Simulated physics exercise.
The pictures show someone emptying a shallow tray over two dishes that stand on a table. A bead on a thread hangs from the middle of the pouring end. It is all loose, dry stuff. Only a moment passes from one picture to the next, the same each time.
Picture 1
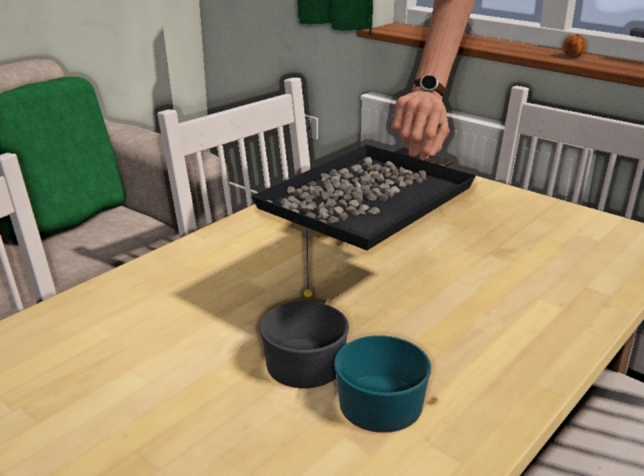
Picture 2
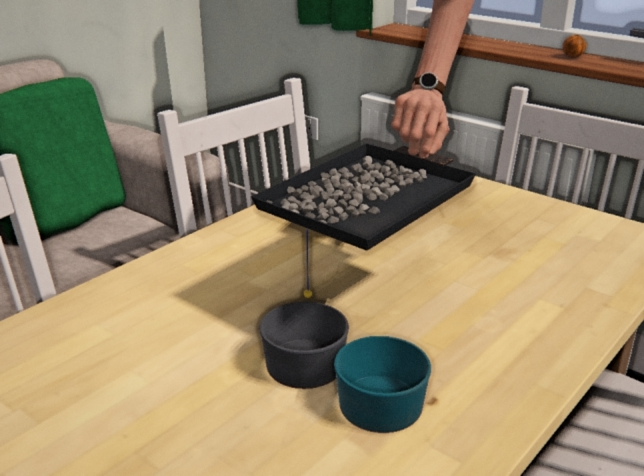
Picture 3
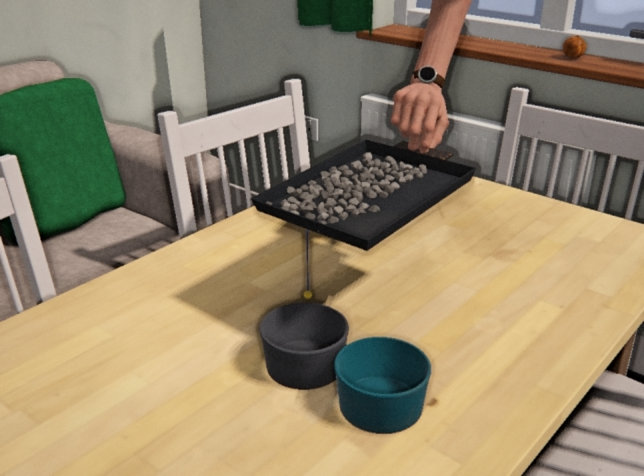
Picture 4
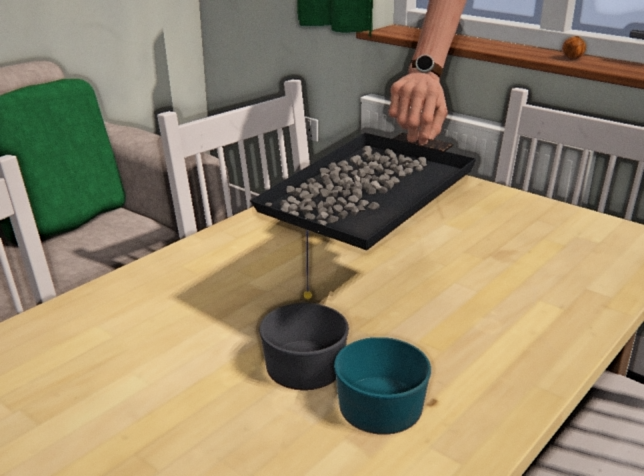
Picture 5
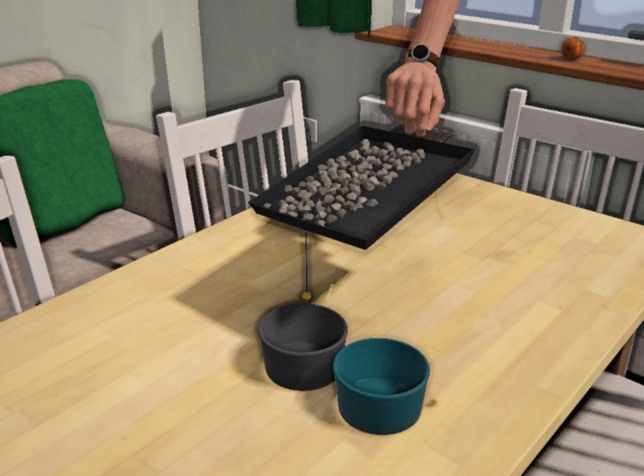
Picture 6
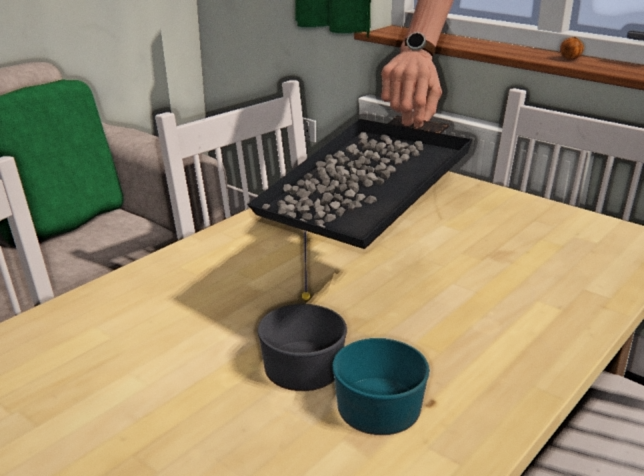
A black tray of small grey stones tilts slightly over a pale wooden table, seen from above at an angle in a room with white chairs. A hand wearing a dark watch is at its far end, and a yellowish bead hangs beneath the near edge, by a dark grey bowl and a teal one. The far end rises gradually with the hand, the left near corner sitting lowest, while the camera stays still.
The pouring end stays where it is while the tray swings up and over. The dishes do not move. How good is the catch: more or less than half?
In the dishes lies under half of it.
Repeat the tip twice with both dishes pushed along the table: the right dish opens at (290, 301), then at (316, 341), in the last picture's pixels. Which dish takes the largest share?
In turn: The right-hand dish; the left-hand dish.
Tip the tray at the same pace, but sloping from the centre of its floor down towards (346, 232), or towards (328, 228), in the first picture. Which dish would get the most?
The first try: The left dish. The second: The left one.
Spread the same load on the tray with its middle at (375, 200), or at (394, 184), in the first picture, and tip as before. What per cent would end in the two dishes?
In turn 30 and 30 in a hundred.
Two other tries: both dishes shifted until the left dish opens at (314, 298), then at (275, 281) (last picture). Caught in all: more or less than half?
At the first place under half, at the second the smaller part.
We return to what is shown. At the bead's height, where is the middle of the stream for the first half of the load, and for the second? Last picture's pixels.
Around (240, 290) and then (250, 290).
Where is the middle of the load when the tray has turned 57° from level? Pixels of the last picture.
Around (300, 181).
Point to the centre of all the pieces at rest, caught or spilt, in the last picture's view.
Near (244, 344).
Soon after the last picture, tray tipped steeply; nearly all on the tray; a stray few in the air.
A little later, tray tipped right over; about a third on the tray; a small part in the left dish; about a third outside both; about a quarter in the air.
Later still, tray tipped past a quarter turn; about a quarter in the left dish; most outside both.
At rest, tray tipped past a quarter turn; none in the right dish; about a quarter in the left dish; most outside both.
